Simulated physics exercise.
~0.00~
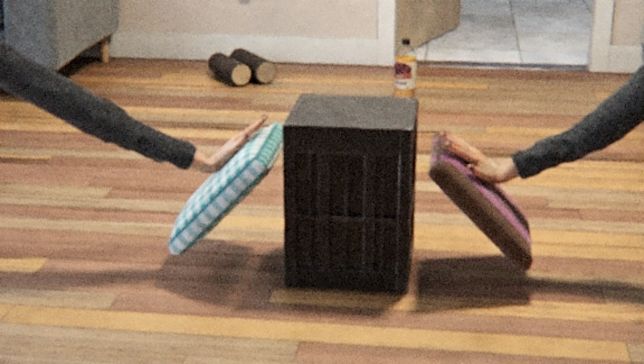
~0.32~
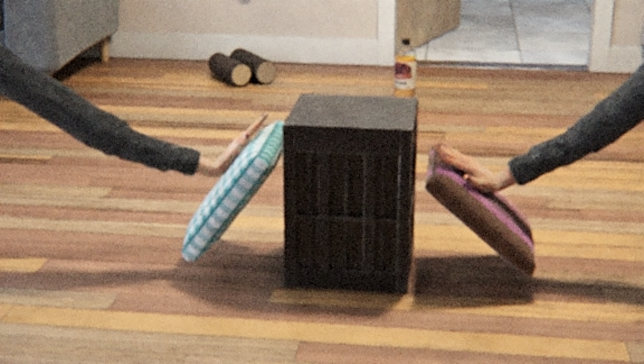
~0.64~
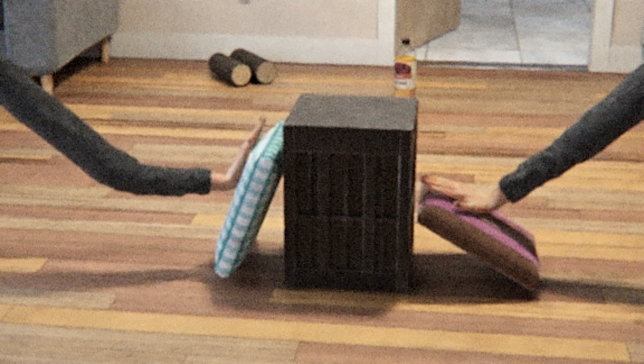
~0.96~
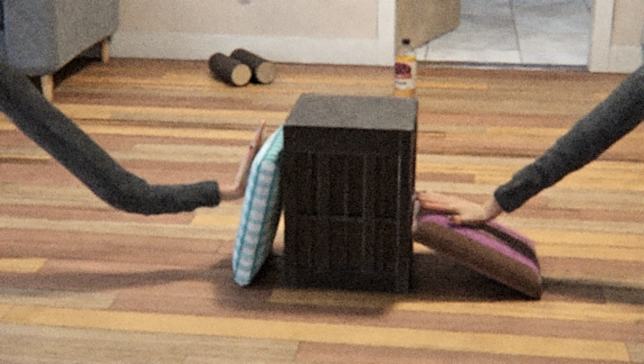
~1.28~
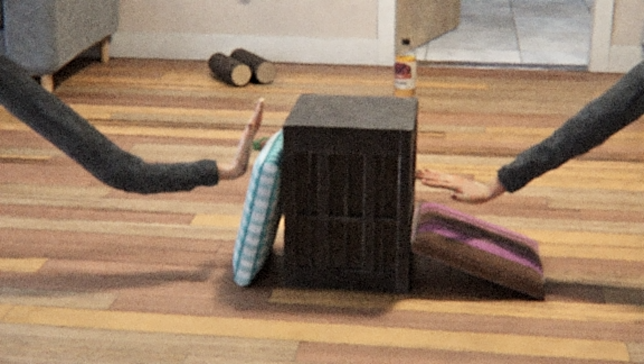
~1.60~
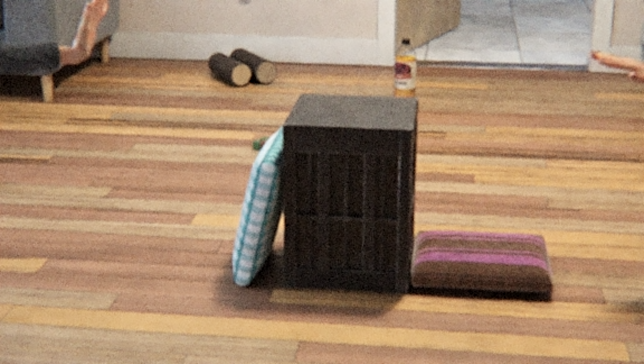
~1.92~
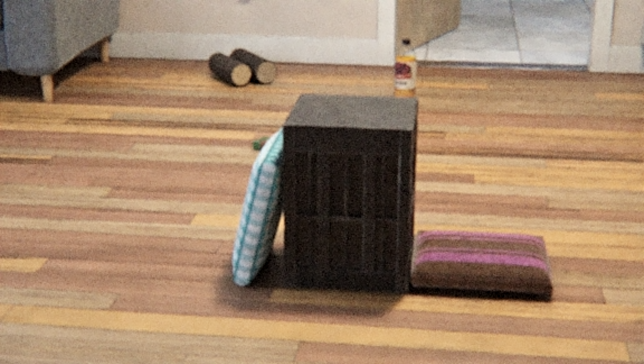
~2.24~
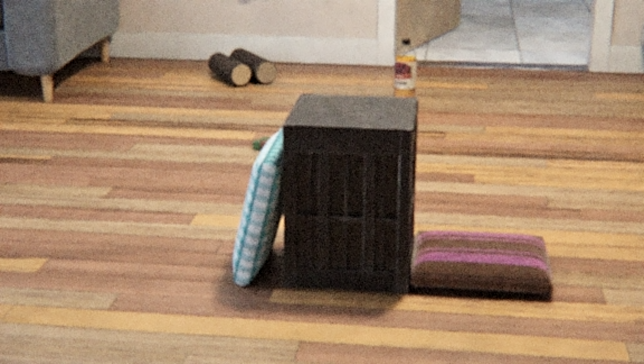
On a wooden floor, two hands release cushions leaned against a black crate, the turquoise staying propped, the brown sliding down flat.
